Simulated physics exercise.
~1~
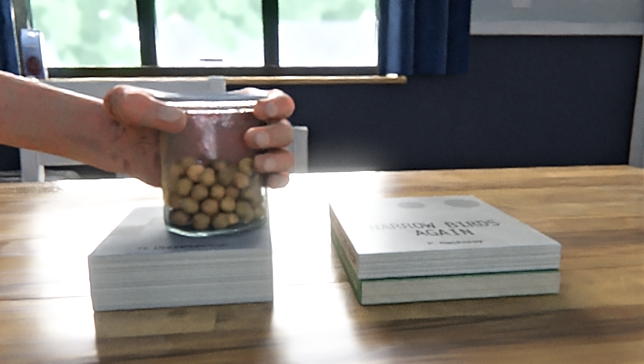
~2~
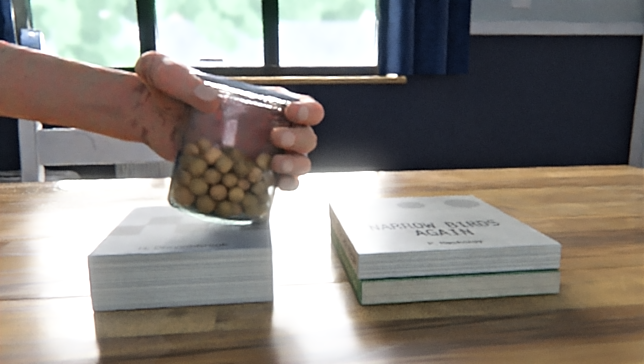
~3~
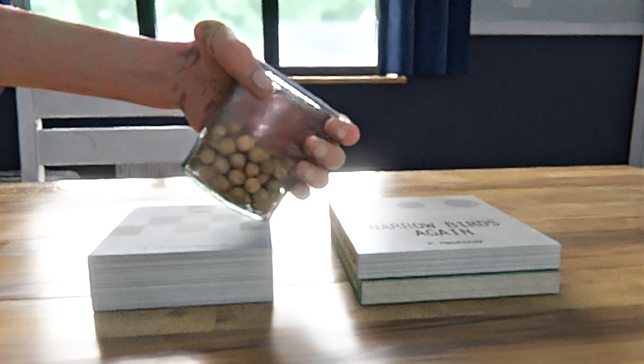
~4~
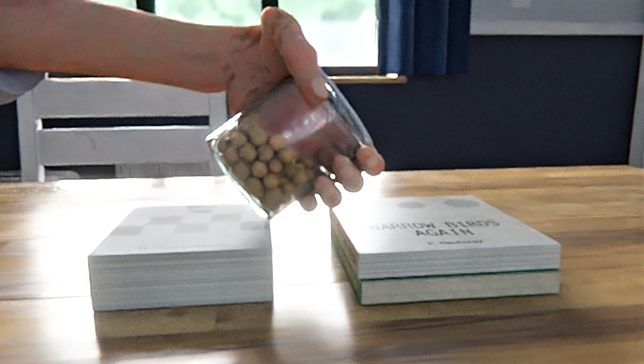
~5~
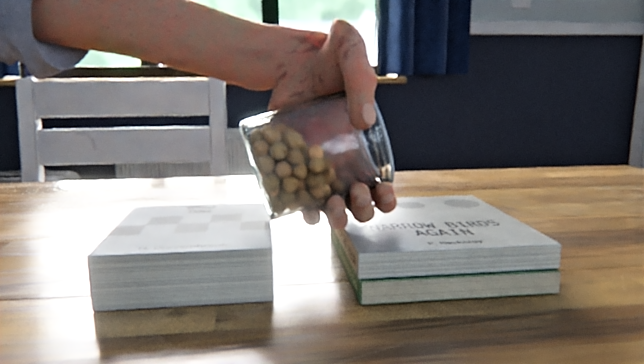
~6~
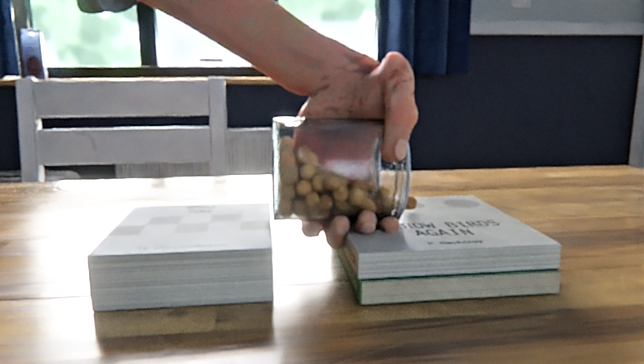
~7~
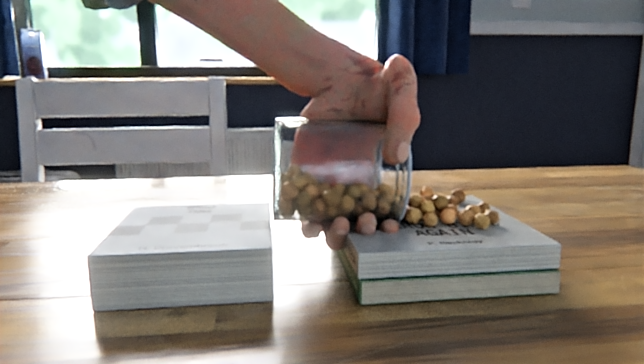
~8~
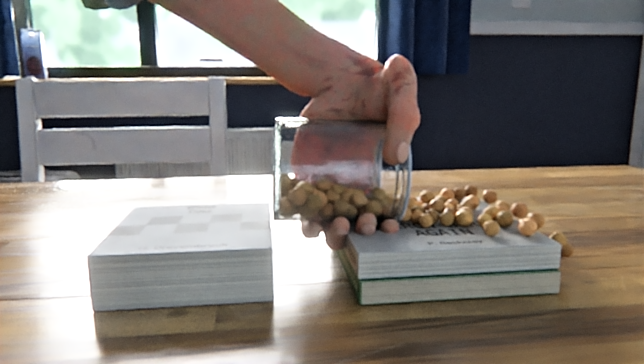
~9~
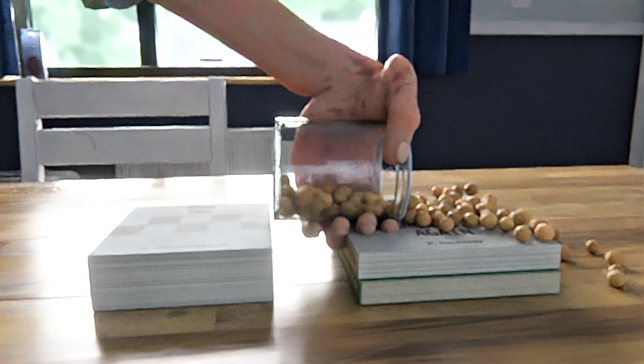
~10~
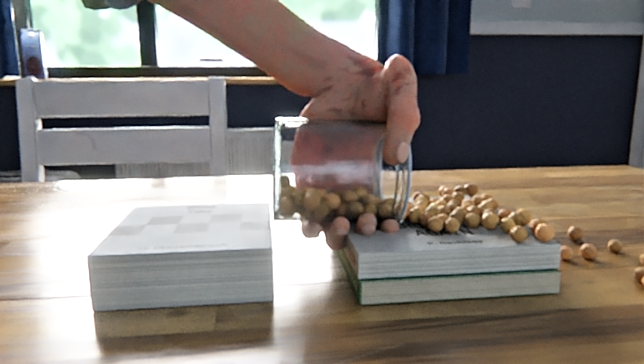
Hand lifting a glass jar of round wooden beads, tipping it sideways onto the right book stack, beads spilling across the table.
